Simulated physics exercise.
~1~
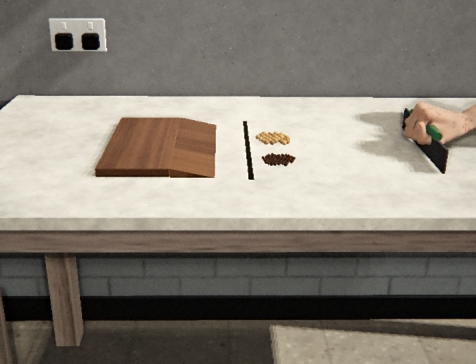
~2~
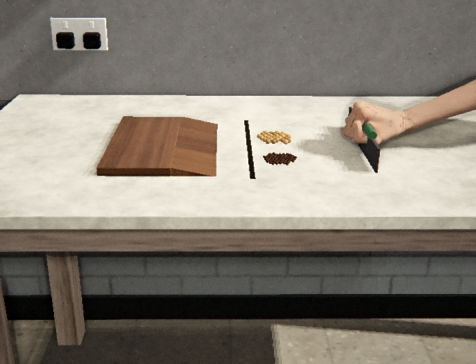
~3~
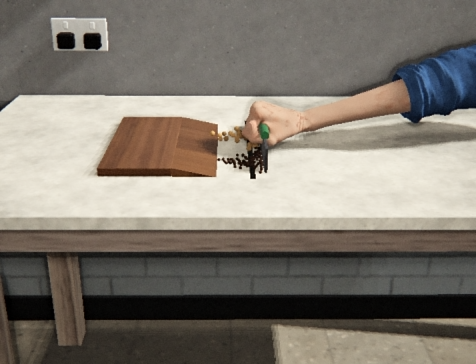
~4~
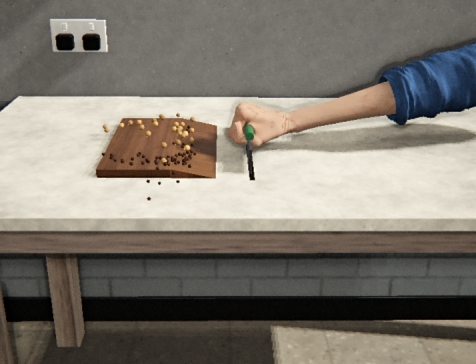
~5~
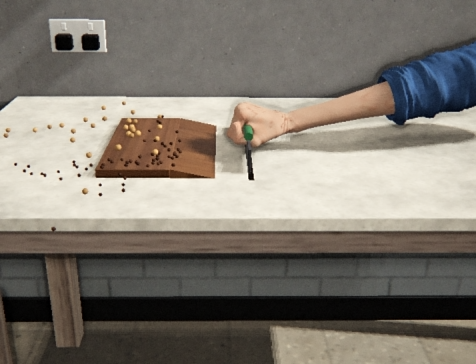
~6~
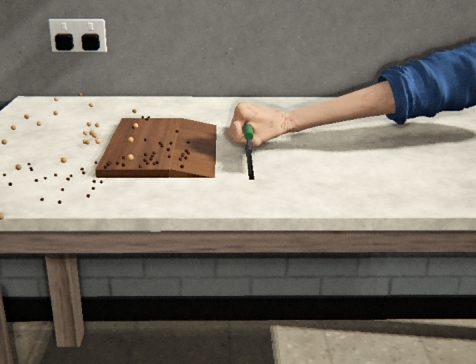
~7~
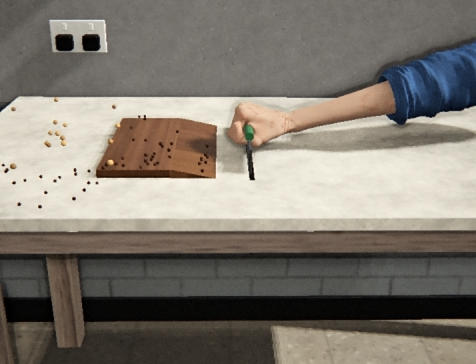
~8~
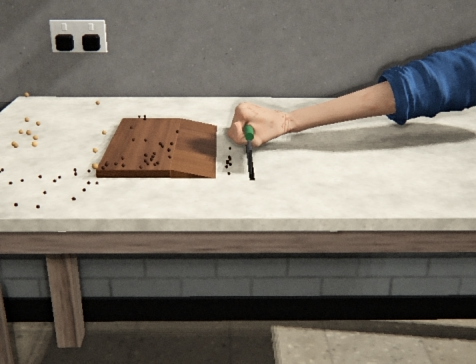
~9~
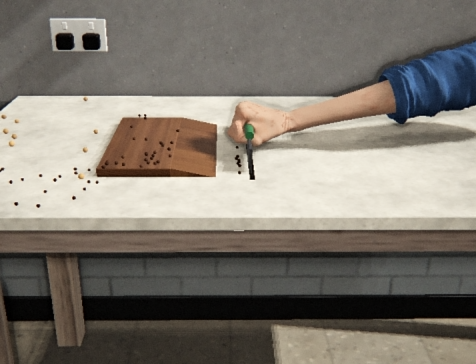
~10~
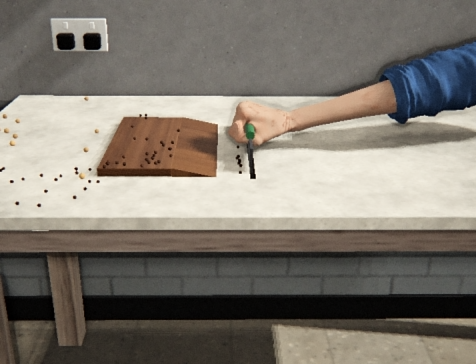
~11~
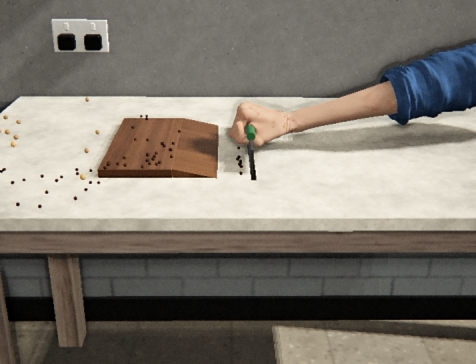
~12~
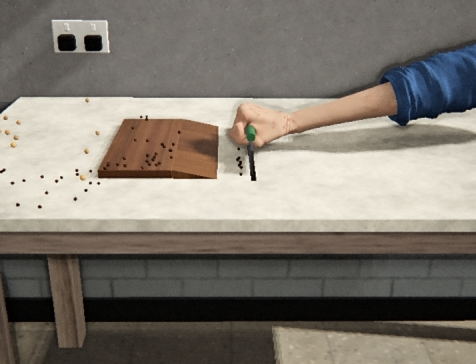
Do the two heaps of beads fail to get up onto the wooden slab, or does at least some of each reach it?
At least some of each heap gets up onto the slab. The pale beads all go past the top of the ramp, while a few dark ones are left on the ramp and short of it.
